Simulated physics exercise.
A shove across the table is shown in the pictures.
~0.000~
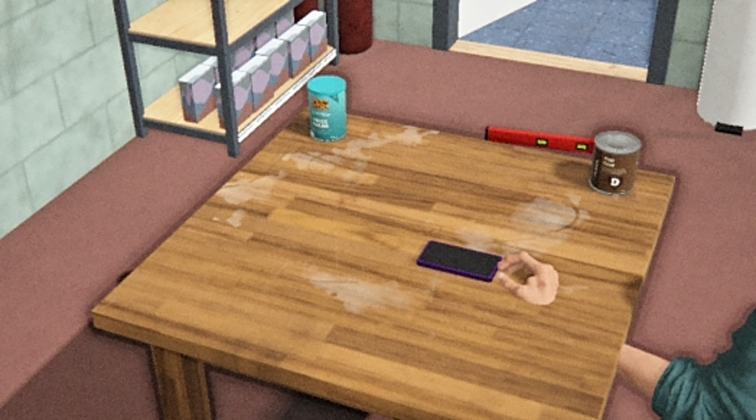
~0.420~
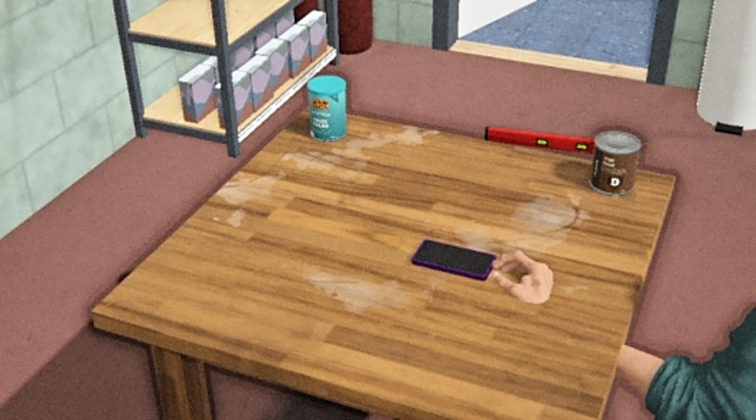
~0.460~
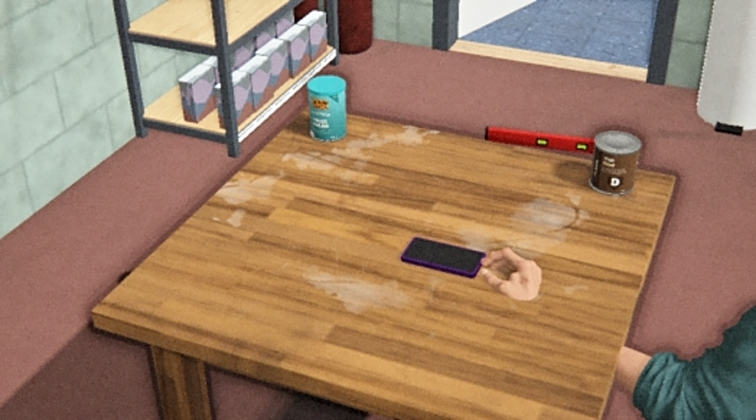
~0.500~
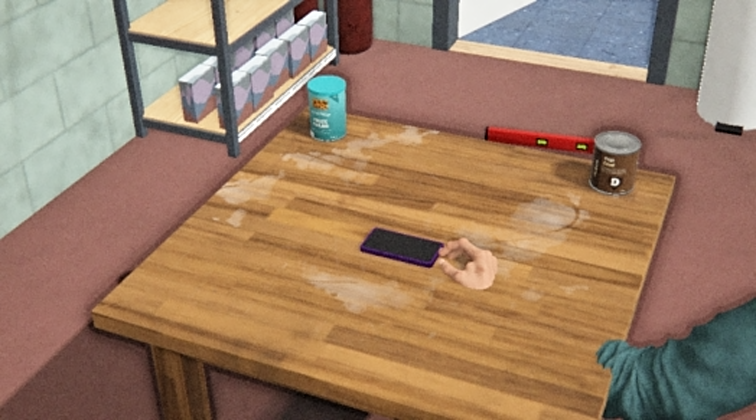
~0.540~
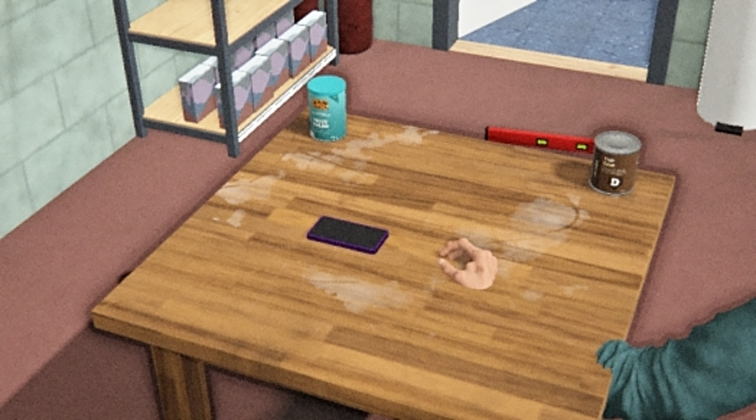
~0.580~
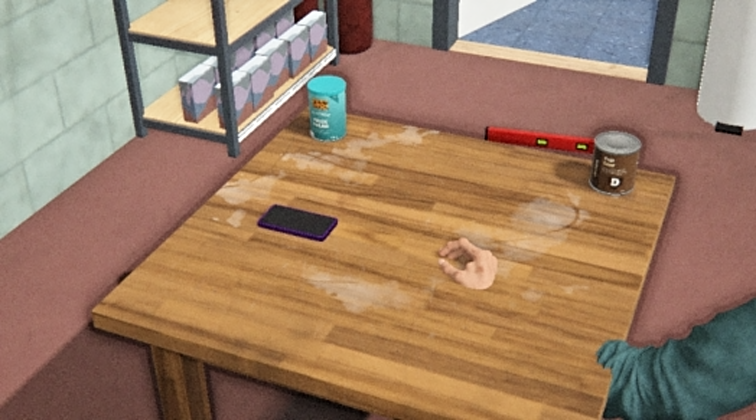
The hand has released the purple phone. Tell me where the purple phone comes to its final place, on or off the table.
It makes it off the table.
Around 0.78 s, purple phone now off the table.
Around 1.08 s, things are still on the move.
Finally (1.3 s), off the table, purple phone.
